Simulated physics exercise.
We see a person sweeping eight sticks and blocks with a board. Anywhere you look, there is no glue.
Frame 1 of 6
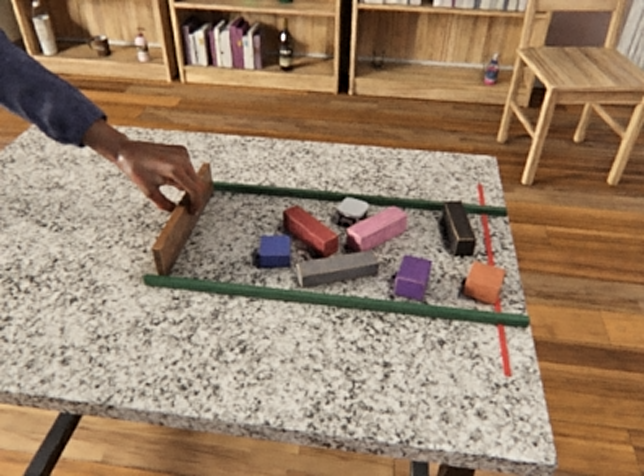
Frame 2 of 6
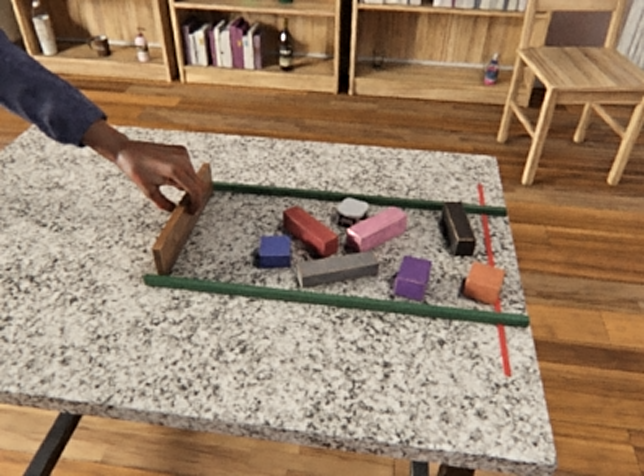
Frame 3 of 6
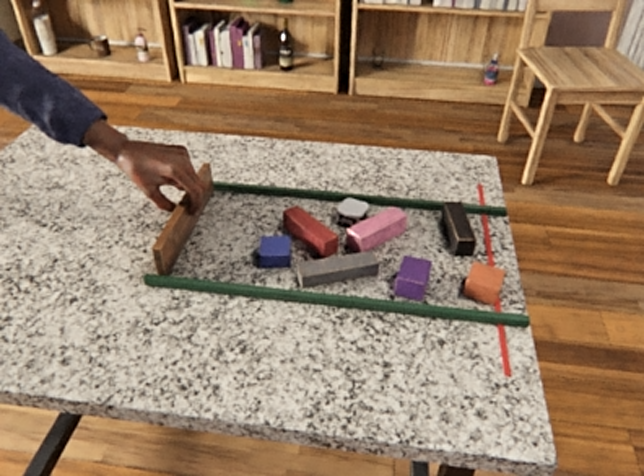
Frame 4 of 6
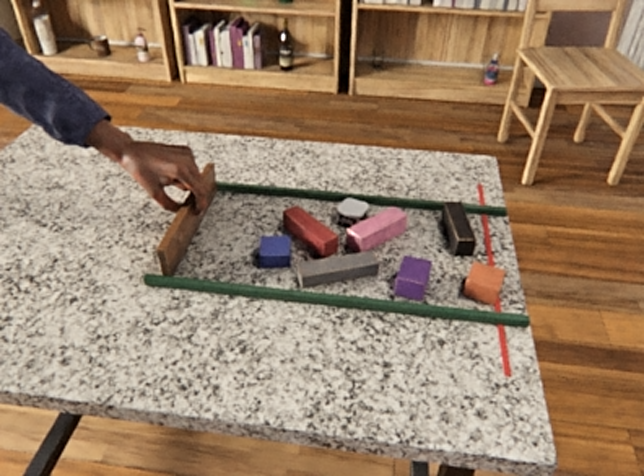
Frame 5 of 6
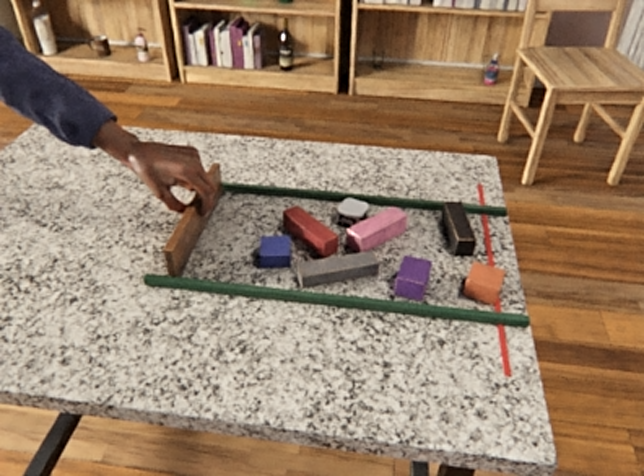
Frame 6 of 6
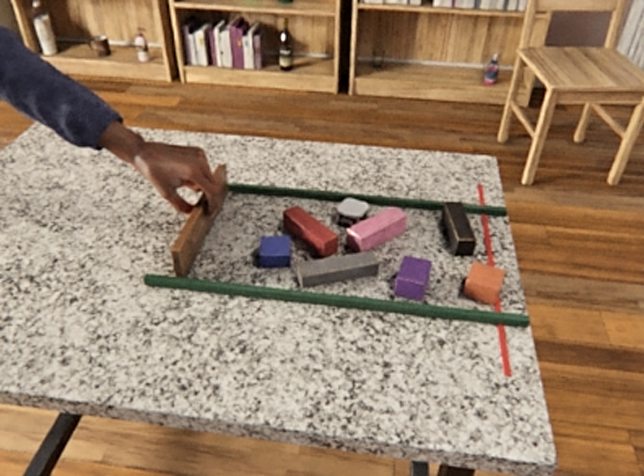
On a speckled stone tabletop, a hand slides a wooden board slightly to the right between two green rails, while the eight coloured blocks and bars ahead of it, near a strip of red tape, stay still.
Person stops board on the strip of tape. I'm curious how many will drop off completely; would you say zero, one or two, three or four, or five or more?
Fallen: Five plus.
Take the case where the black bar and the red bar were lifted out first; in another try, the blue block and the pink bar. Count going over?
4, then 4.
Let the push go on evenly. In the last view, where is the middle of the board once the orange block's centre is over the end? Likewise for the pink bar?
Its middle is around (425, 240) and around (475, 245).
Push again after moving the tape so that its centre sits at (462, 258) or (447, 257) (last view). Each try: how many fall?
3 and 1 down on the floor.
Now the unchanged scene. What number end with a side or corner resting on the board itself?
The count is 2.
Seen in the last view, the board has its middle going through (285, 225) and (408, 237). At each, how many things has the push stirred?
The counts are 2 and 8.
Soon after, none off yet; orange block at rest near (484, 283); black bar at rest near (458, 227); purple block at rest near (413, 278).
At rest, the number that fall off is five or more; fallen, red bar, grey bar, pink bar, purple block, black bar and orange block.
